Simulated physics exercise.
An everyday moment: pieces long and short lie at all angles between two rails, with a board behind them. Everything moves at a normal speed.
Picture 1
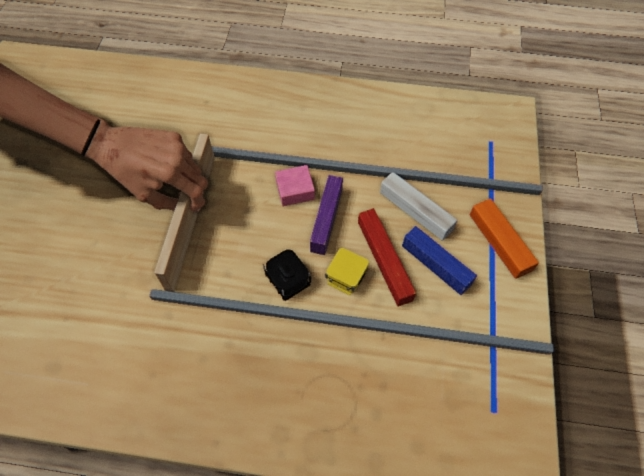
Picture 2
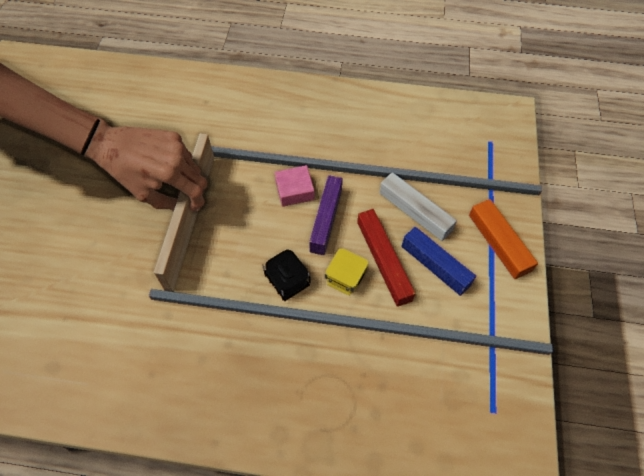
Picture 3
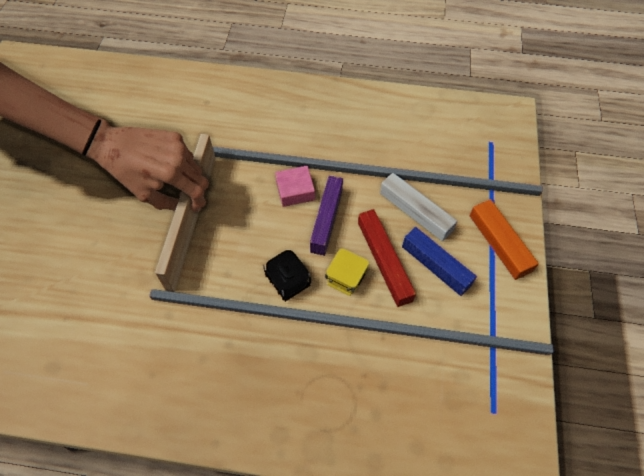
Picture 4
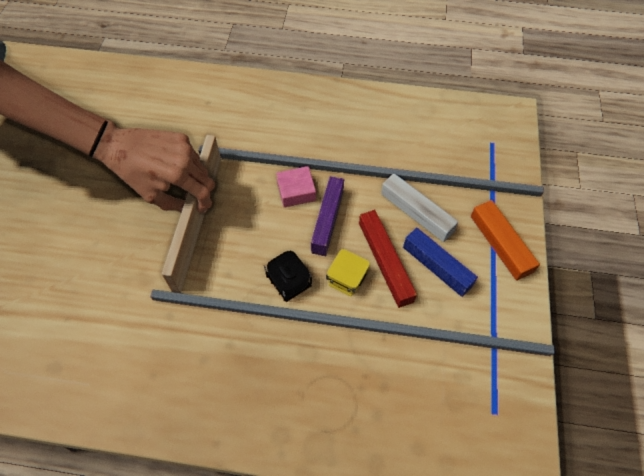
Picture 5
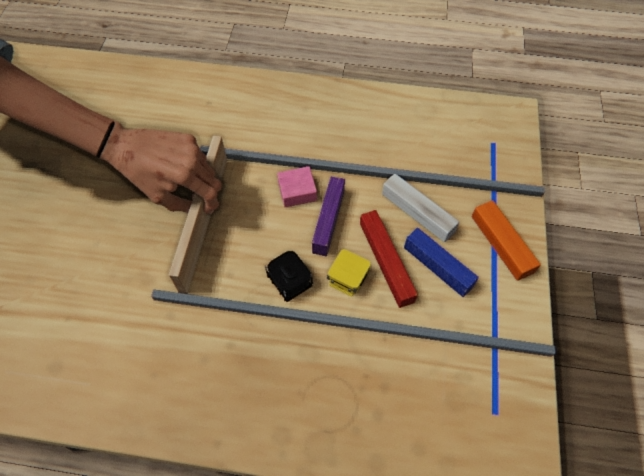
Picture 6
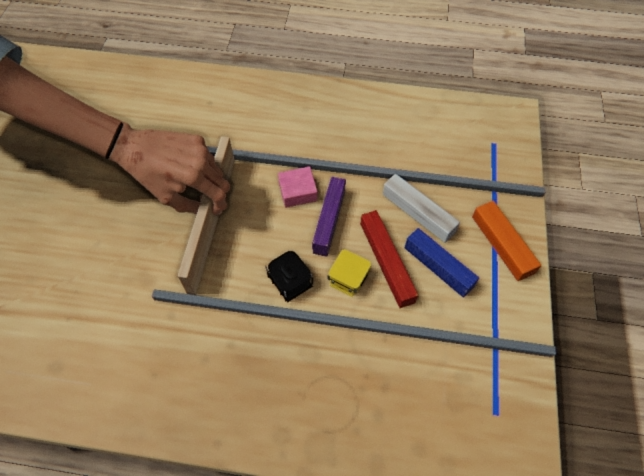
A hand holds a wooden board still between two rails, then slides it slightly to the right toward scattered colored blocks and sticks, which stay in place, with an orange one lying across a blue line.
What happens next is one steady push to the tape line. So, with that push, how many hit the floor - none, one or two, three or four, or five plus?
Three to four.
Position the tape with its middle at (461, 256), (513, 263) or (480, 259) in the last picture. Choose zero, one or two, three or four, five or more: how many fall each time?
Count per stopping tape, as listed: One to two, 3 or 4, three to four.
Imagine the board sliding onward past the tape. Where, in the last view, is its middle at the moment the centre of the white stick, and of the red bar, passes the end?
I reckon its middle sits around (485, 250) and then around (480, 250).
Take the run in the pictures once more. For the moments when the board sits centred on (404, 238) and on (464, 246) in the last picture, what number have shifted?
One spot: 8. Other spot: 8.
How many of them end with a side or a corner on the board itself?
The number is 3.
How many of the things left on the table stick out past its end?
I make it 2.
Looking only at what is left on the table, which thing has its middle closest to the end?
Foremost: The yellow case.
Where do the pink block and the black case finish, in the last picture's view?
Pink block at about (514, 217), black case at about (515, 321).
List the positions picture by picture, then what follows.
The first picture shows orange stick (503, 238); blue bar (438, 260); white stick (417, 206); board (188, 210); tape (492, 259).
The second picture shows blue bar (437, 261); black case (287, 275).
The third picture shows white stick (417, 207); board (188, 210).
The fourth picture shows orange stick (504, 239); purple bar (328, 215).
The fifth picture shows blue bar (440, 262); red bar (387, 257).
The sixth picture shows orange stick (505, 240); blue bar (440, 262); white stick (420, 208); board (209, 213); tape (495, 261).
Soon after, none off yet; orange stick at rest near (505, 240); blue bar at rest near (440, 262); white stick at rest near (420, 208).
Then, none off yet; orange stick at rest near (505, 240); blue bar moved a little near (459, 259); white stick moved a little near (449, 208).
Further on, none off yet; orange stick tipped a little near (558, 238); blue bar moved about its own width near (529, 267); white stick moved about its own width near (519, 220).
At rest, the number that fall off is three or four; fallen, red bar, white stick, blue bar and orange stick.
